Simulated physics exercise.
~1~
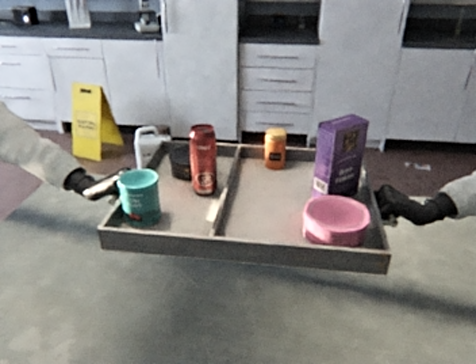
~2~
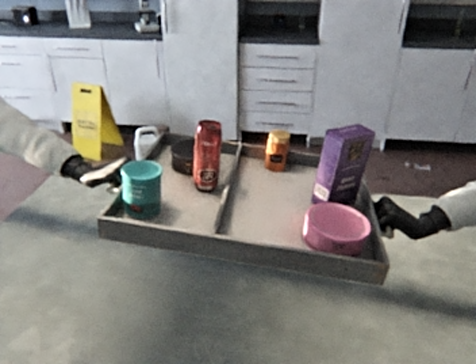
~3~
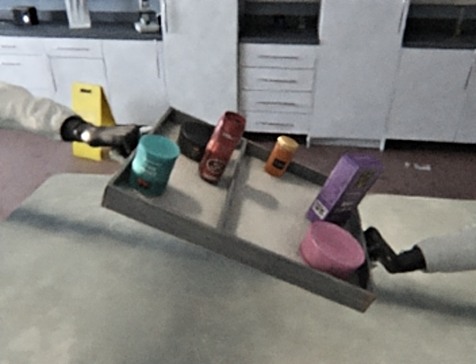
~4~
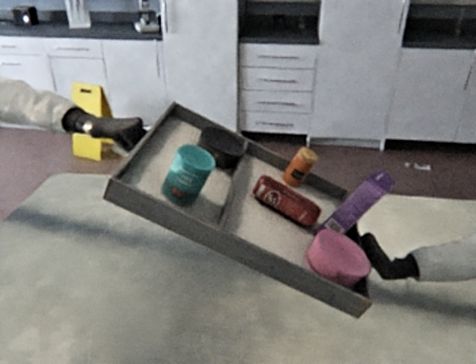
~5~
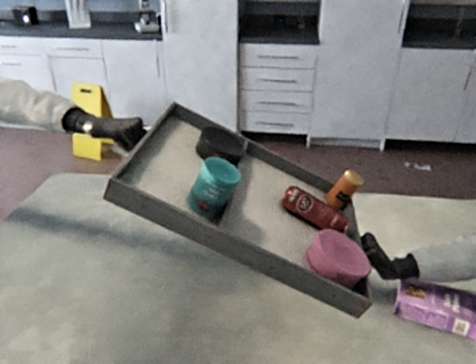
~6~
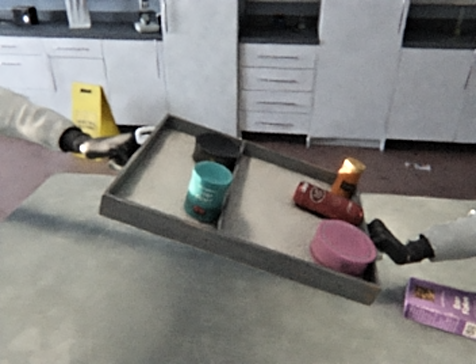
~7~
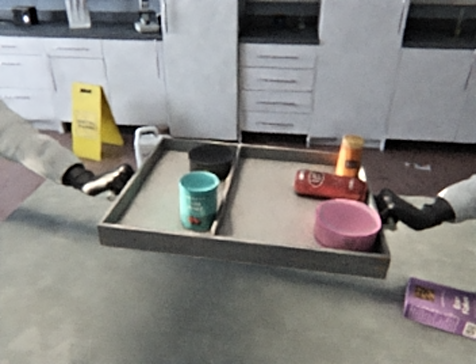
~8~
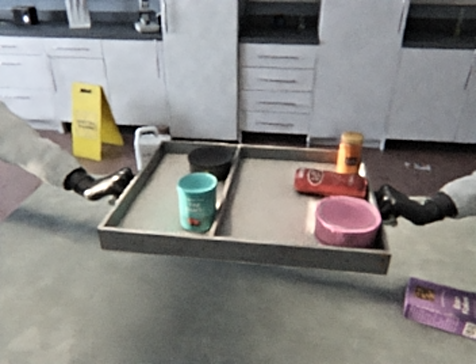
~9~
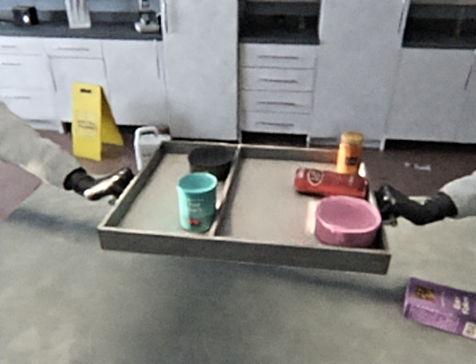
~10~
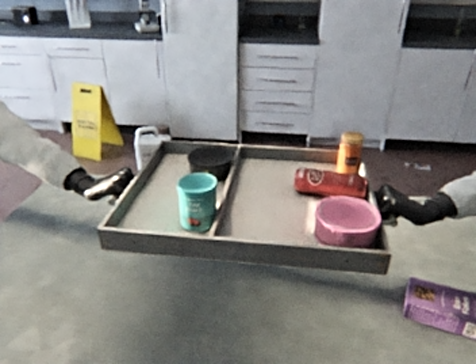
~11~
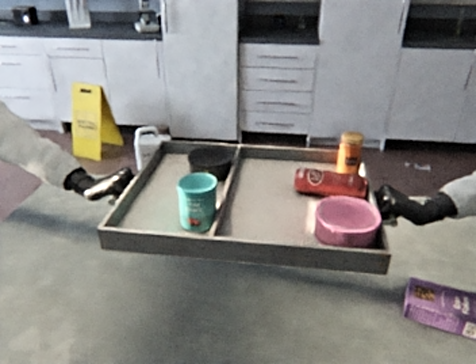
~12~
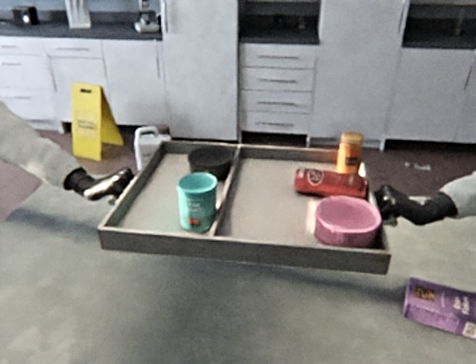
A divided gray tray, held at each end by a dark-gloved hand, carries a purple packet, a red can, an orange shaker, a turquoise tin, and a black and a pink tub. The hands tip it steeply, right side down. The red can topples onto its side and, like the orange shaker, slides right, while the purple packet leans and falls over the right edge. The turquoise tin slides toward the divider. The hands level the tray again, leaving the can lying beside the upright shaker and the packet flat on the table.
